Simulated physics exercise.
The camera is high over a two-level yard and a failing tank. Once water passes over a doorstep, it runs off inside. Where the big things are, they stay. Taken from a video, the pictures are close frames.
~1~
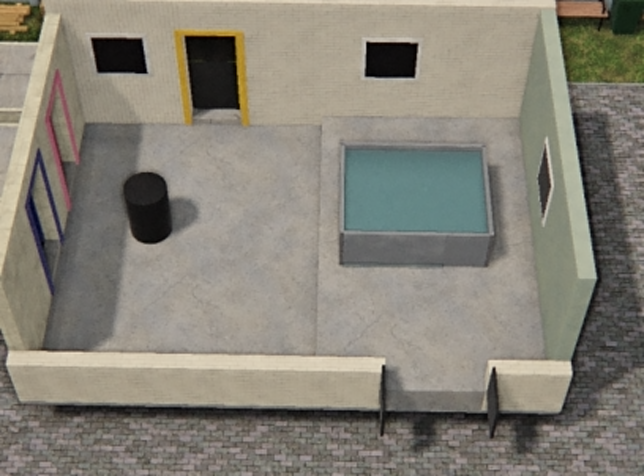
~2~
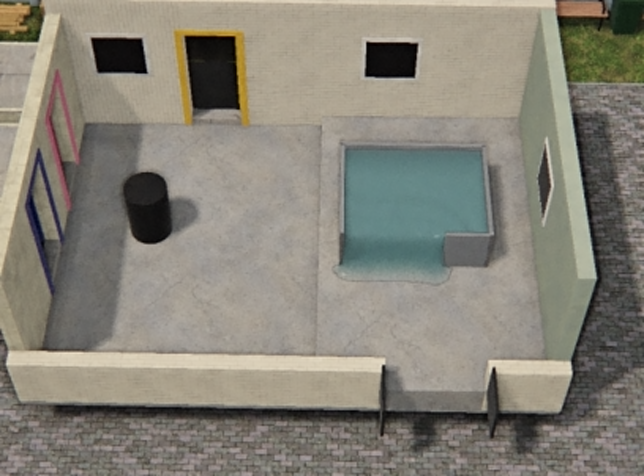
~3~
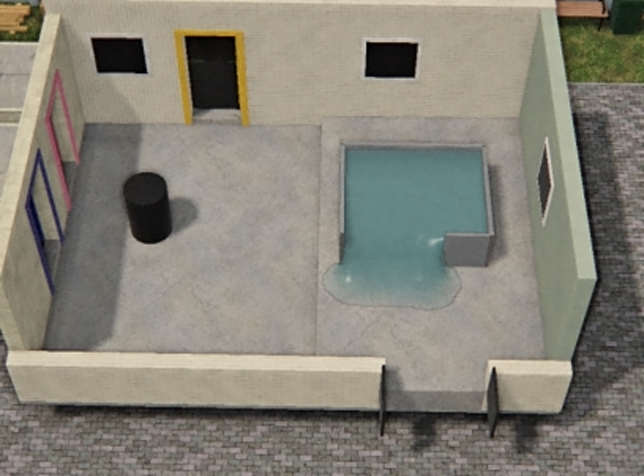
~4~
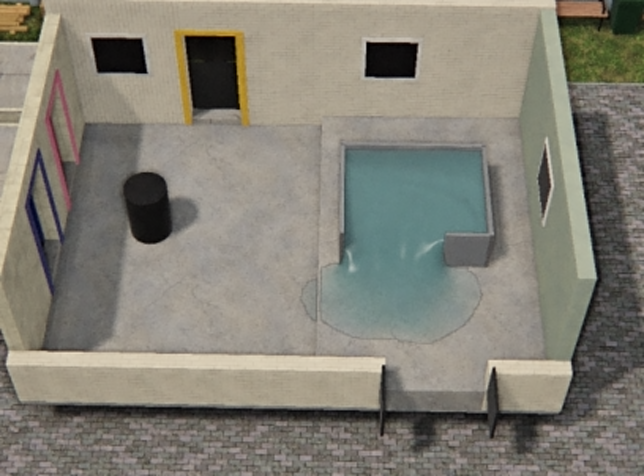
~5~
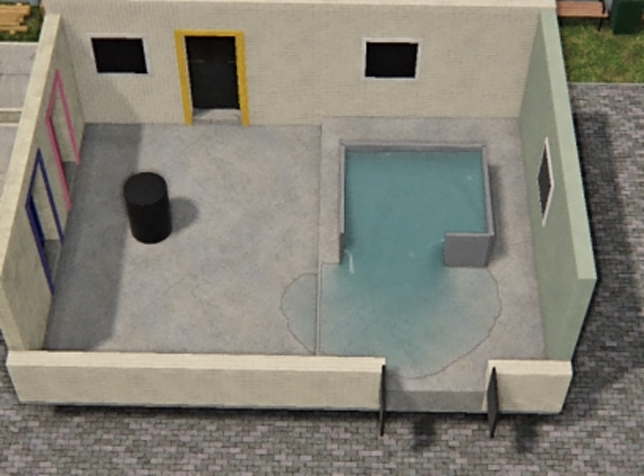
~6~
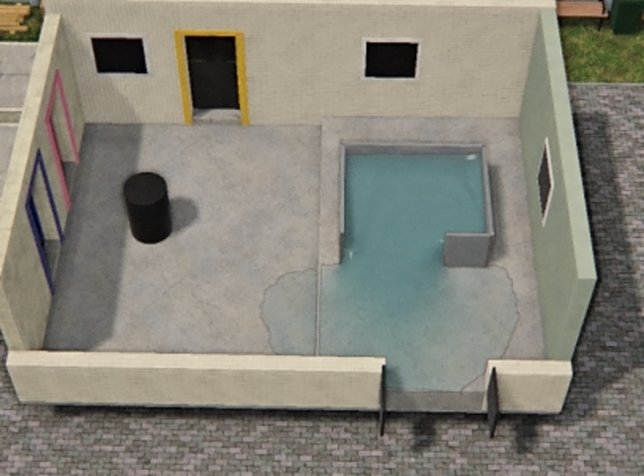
Water pours through a gap in the tank's front wall and spreads across the grey floor.
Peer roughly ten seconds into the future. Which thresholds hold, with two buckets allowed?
As I see it, blue door: Never surpasses it, pink door: Never surpasses it, yellow door: Never surpasses it.
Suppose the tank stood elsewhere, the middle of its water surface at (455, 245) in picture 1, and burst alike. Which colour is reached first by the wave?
I'd pick the blue door.
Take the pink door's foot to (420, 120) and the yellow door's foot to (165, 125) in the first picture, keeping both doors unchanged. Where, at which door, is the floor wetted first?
The door marked blue.
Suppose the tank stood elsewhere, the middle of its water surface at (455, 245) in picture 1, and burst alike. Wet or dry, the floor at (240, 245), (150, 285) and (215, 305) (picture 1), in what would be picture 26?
The three spots read left dry, swamped, swamped.
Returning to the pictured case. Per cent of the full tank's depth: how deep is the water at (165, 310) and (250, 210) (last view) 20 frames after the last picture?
Respectively, around 6 and 0 percent.
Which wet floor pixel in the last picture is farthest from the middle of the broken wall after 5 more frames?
Estimated pixel: (191, 381).
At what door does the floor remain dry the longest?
That would be the door marked yellow.
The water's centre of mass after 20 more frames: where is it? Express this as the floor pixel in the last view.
I'd put it at around (302, 294).
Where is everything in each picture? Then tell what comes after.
In the first picture, still water in the open tank at (415, 191).
In the second picture, water pours out at (393, 252) and has run to (446, 275).
In the third picture, the front is at (447, 300), out from the gap at (393, 254).
In the fourth picture, water pours out at (393, 255) and has run to (437, 336).
In the fifth picture, water pours out at (393, 255) and has run to a hidden place.
In the sixth picture, water pours out at (393, 255) and has run to a hidden place.
A moment on, water covers 20 % of the floor; the blue door not reached, the pink door not reached, the yellow door not reached.
Next, water covers 30 % of the floor; the blue door not reached, the pink door not reached, the yellow door not reached.
Then, water covers 50 % of the floor; the blue door wet at the sill, nothing in, the pink door wet at the sill, nothing in, the yellow door not reached.
Later, water covers 65 % of the floor; the blue door under two buckets in, the pink door wet at the sill, nothing in, the yellow door wet at the sill, nothing in.
In the end, water covers 80 % of the floor; the blue door under two buckets in, the pink door under two buckets in, the yellow door wet at the sill, nothing in.
